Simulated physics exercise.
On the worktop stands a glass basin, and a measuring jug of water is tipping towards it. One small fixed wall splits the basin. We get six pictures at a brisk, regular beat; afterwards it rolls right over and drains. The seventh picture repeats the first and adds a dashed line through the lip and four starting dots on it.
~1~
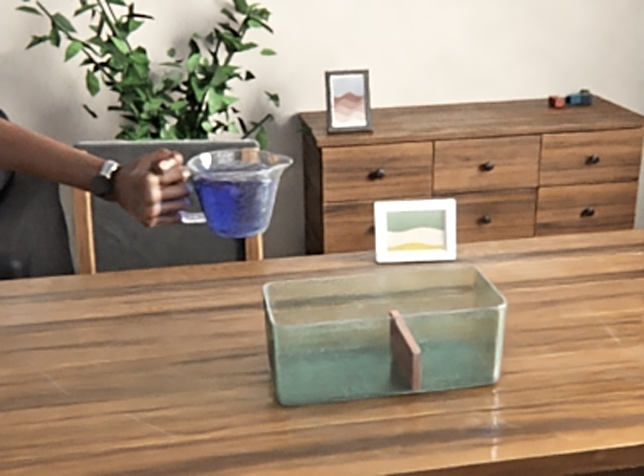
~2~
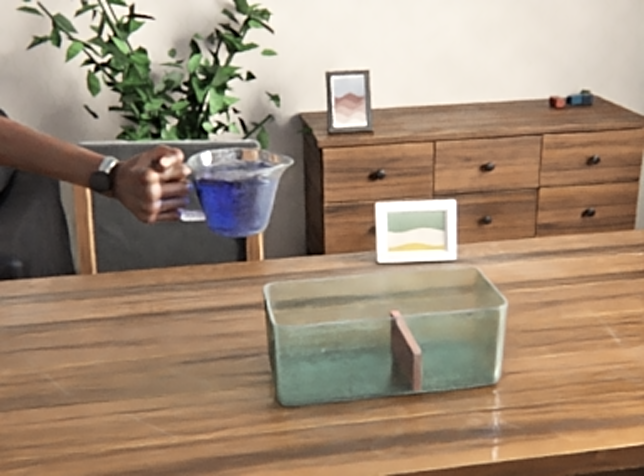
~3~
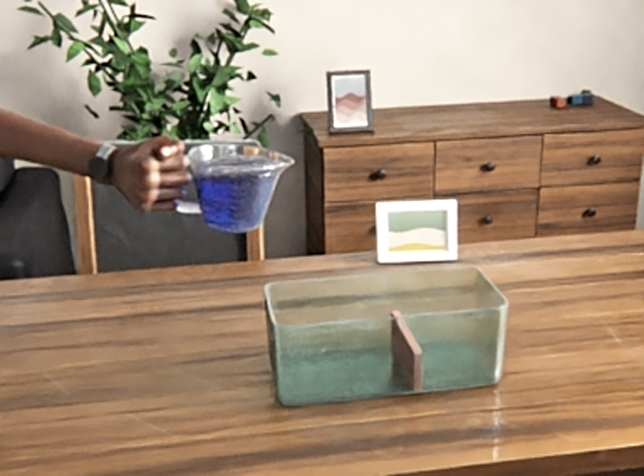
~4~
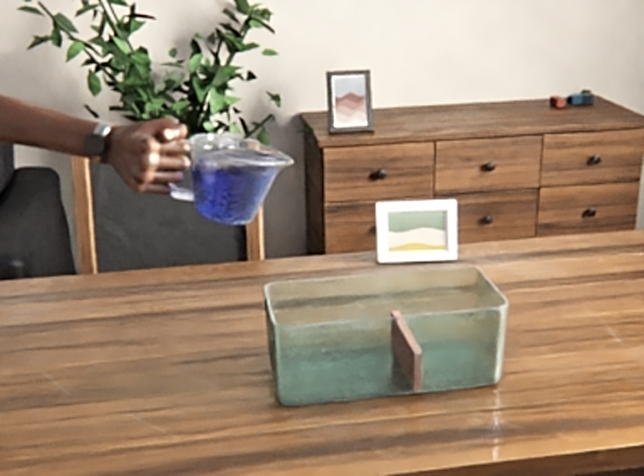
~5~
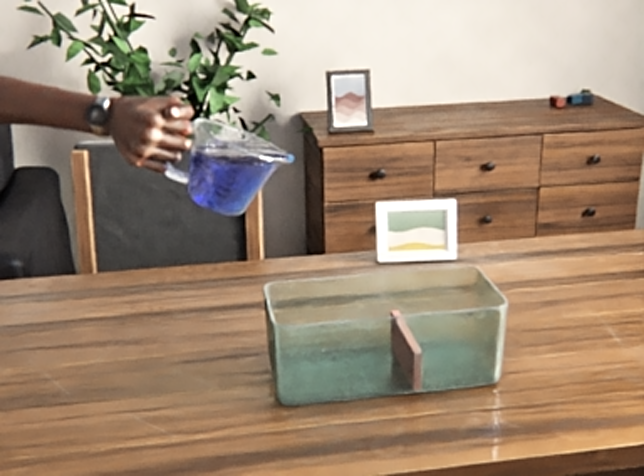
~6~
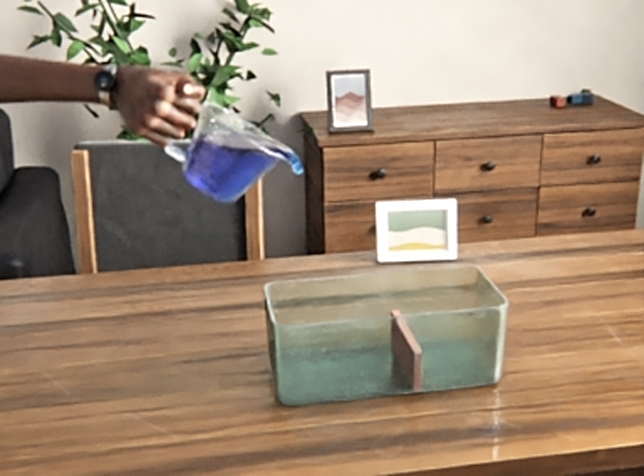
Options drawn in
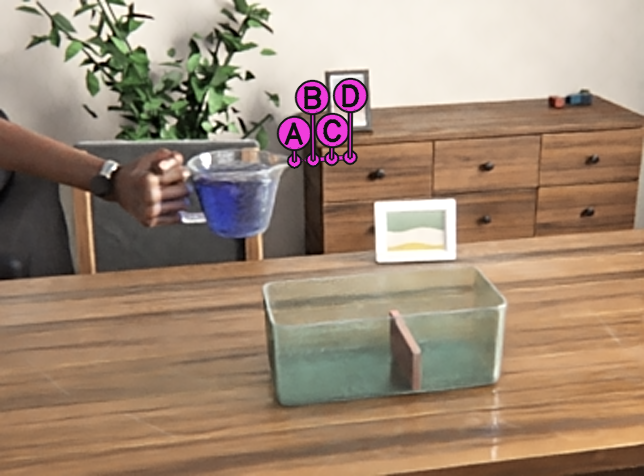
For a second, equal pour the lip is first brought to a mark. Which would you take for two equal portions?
Best: B.
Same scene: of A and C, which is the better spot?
C it is.
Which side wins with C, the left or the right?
The right side.
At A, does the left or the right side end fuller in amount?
More ends on the left.
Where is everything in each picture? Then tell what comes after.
The first picture shows upright, lip at (291, 161); basin from (277, 403) to (498, 379); top of the wall at (405, 330); nothing has left yet.
The second picture shows upright, lip at (292, 161); nothing has left yet.
The third picture shows tipped about 6°, lip at (293, 161); nothing has left yet.
The fourth picture shows tipped about 14°, lip at (292, 161); nothing has left yet.
The fifth picture shows tipped about 24°, lip at (291, 160); water is over the lip, down to (291, 160).
The sixth picture shows tipped about 35°, lip at (291, 160); water is over the lip, down to (296, 170).
On the marked copy, A at (294, 160); B at (313, 159); C at (331, 158); D at (350, 157).
If A is chosen, about 87 % ends left of the wall and 4 % right of it; 8 % is lost outside.
If B is chosen, about 54 % ends left of the wall and 43 % right of it; 3 % is lost outside.
If C is chosen, about 22 % ends left of the wall and 73 % right of it; 5 % is lost outside.
If D is chosen, about 18 % ends left of the wall and 75 % right of it; 7 % is lost outside.
